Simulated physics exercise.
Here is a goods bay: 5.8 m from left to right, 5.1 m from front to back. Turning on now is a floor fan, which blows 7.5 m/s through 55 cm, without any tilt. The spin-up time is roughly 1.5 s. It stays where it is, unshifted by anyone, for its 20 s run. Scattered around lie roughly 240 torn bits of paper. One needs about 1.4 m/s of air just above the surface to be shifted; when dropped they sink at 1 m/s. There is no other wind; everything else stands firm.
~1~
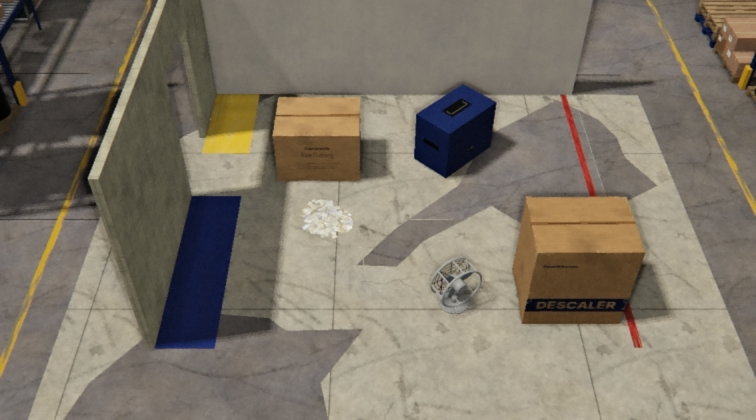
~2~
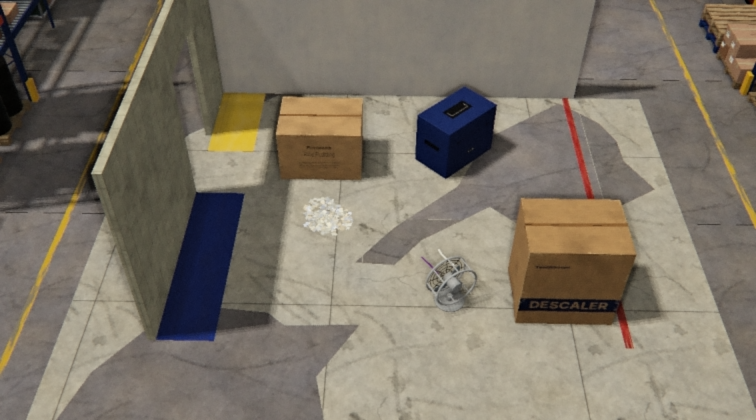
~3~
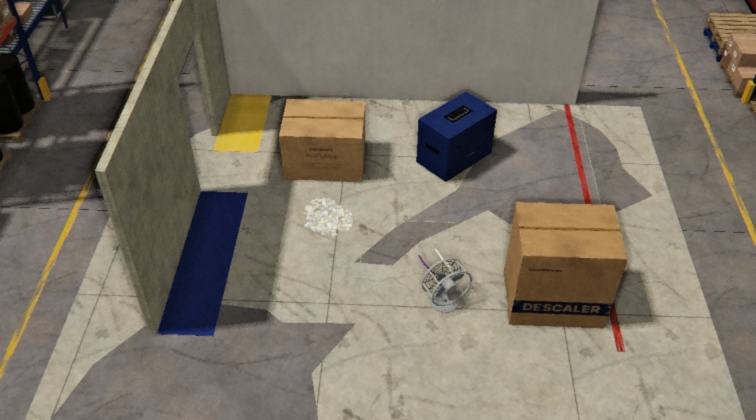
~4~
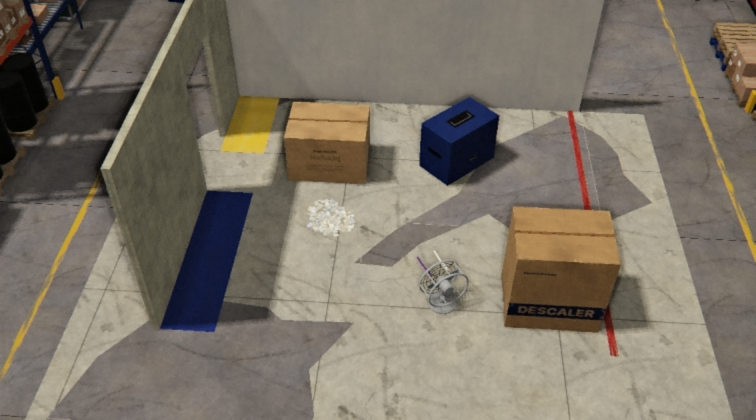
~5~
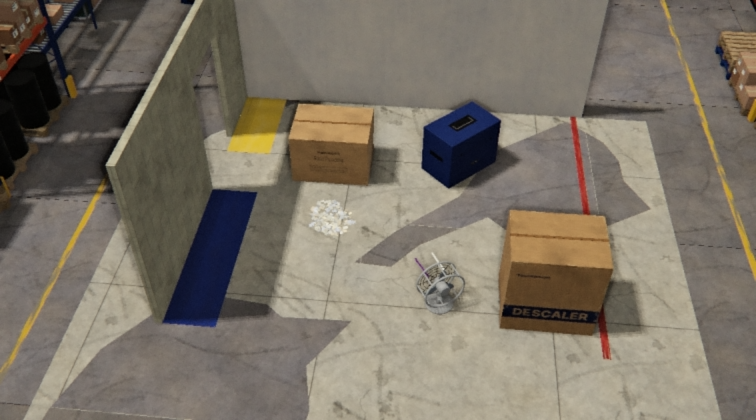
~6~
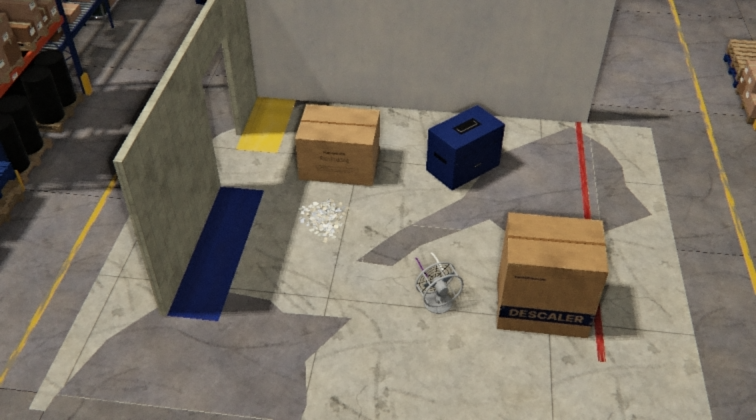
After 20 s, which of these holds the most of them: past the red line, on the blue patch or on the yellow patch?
The blue one.
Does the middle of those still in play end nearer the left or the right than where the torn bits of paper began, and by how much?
Leftward, by about 1.8 m.
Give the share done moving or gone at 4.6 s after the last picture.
I reckon around 40 per cent.
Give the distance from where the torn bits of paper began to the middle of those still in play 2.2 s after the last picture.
Centre shift: Near 1.2 m.
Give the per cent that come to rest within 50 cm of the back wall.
Roughly 0 per cent.
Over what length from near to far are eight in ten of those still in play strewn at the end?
I'd put it at around 2.4 m.
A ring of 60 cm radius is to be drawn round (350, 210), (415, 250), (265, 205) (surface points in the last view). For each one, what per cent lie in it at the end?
Roughly 15 %, 0 % and 10 %, in that order.
Then, 2.2 s after the last picture, 0 % are on the yellow patch, 0 % past the red line and 42 % on the blue patch; the middle of those still in play is near (265, 212); 31 % have settled or left.
Then, 4.6 s after the last picture, 0 % are on the yellow patch, 0 % past the red line and 45 % on the blue patch; the middle of those still in play is near (256, 217); 35 % have settled or left.
Then, 9.2 s after the last picture, 0 % are on the yellow patch, 0 % past the red line and 43 % on the blue patch; the middle of those still in play is near (215, 227); 42 % have settled or left.
Then, 18.2 s after the last picture, at the end, 0 % are on the yellow patch, 0 % past the red line and 34 % on the blue patch; the middle of those still in play is near (212, 232).
